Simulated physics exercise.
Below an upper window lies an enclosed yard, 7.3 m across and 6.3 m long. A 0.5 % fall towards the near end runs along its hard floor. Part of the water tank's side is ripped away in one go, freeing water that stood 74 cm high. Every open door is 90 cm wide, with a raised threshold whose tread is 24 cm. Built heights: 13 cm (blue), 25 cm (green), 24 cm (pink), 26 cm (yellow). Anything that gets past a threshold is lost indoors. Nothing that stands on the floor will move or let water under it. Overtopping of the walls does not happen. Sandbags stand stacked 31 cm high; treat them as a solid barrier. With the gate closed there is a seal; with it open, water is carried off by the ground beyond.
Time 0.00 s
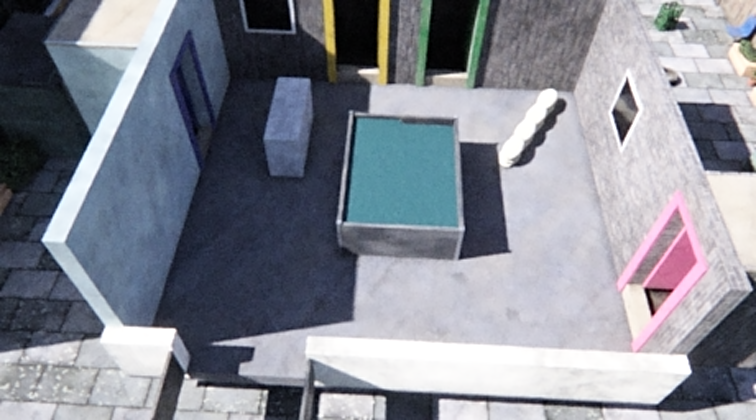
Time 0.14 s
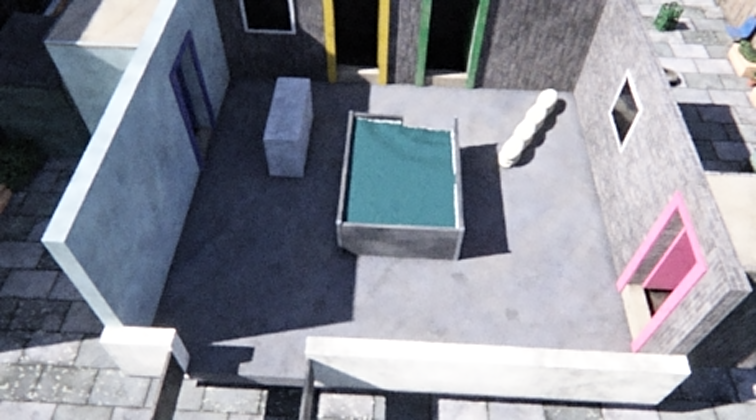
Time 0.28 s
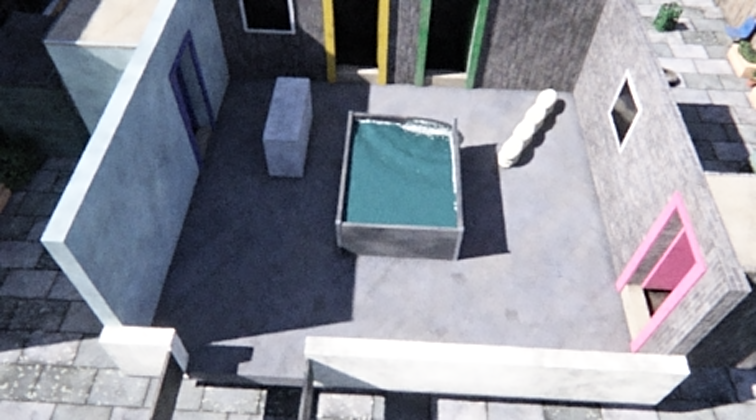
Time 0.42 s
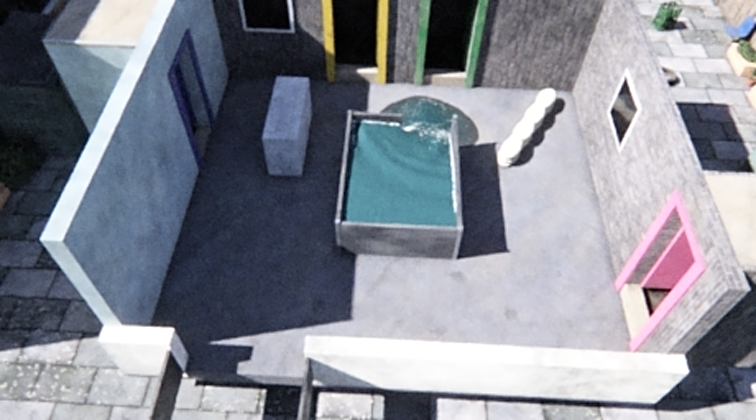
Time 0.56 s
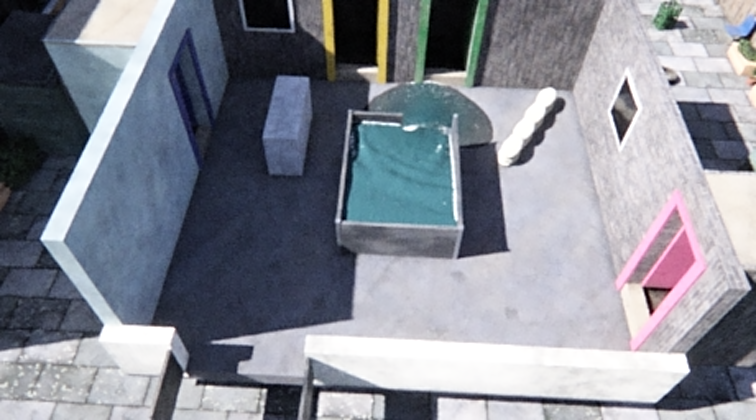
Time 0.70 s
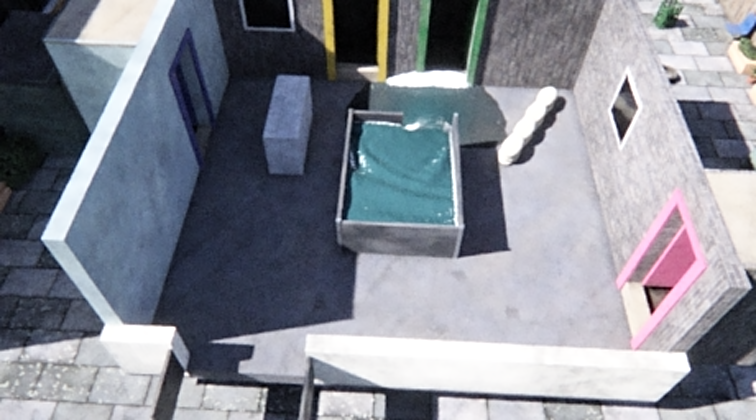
Water pours from the far side of a tank and spreads across the grey yard floor.
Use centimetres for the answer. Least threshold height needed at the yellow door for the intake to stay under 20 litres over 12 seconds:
12 cm or so.
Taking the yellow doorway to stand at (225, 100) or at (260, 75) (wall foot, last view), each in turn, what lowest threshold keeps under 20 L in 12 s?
Minimums: Roughly 17 cm and 12.5 cm.
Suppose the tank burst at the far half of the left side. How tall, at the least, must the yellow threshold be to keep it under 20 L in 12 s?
With that break, close to 32 cm.
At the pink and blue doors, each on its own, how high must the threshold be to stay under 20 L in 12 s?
Close to 8.0 cm (pink) and close to 6.0 cm (blue).
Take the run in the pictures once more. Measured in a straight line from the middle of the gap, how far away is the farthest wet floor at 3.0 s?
The front is some 4.4 m out.
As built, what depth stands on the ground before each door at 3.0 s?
In cm: Blue 7, green 30, pink 0, yellow 15.
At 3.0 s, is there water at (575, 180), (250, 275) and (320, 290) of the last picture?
In that order: Under water, still dry, dry.
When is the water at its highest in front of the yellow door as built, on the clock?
I'd say near 2.2 seconds.
After 1.4 s water covers 15 % of the floor, deepest (43 cm) near (425, 144); 17 cm at the yellow door, 0 litres in over its 26 cm threshold.
After 3.0 s water covers 35 % of the floor, deepest (38 cm) near (537, 99); 15 cm at the yellow door, 0 litres in over its 26 cm threshold.
After 12.0 s water covers 95 % of the floor, deepest (11 cm) near (442, 95); 6 cm at the yellow door, 0 litres in over its 26 cm threshold.
At the yellow door as built, the water arrived by 0.9 s and peaked near 18 cm at 2.2 s.
Run again over the same 12 s with other heights there, 32 litres in over 10.5 cm, 10 litres over 14.5 cm. The limit of 20 litres is kept from about 12 cm up.
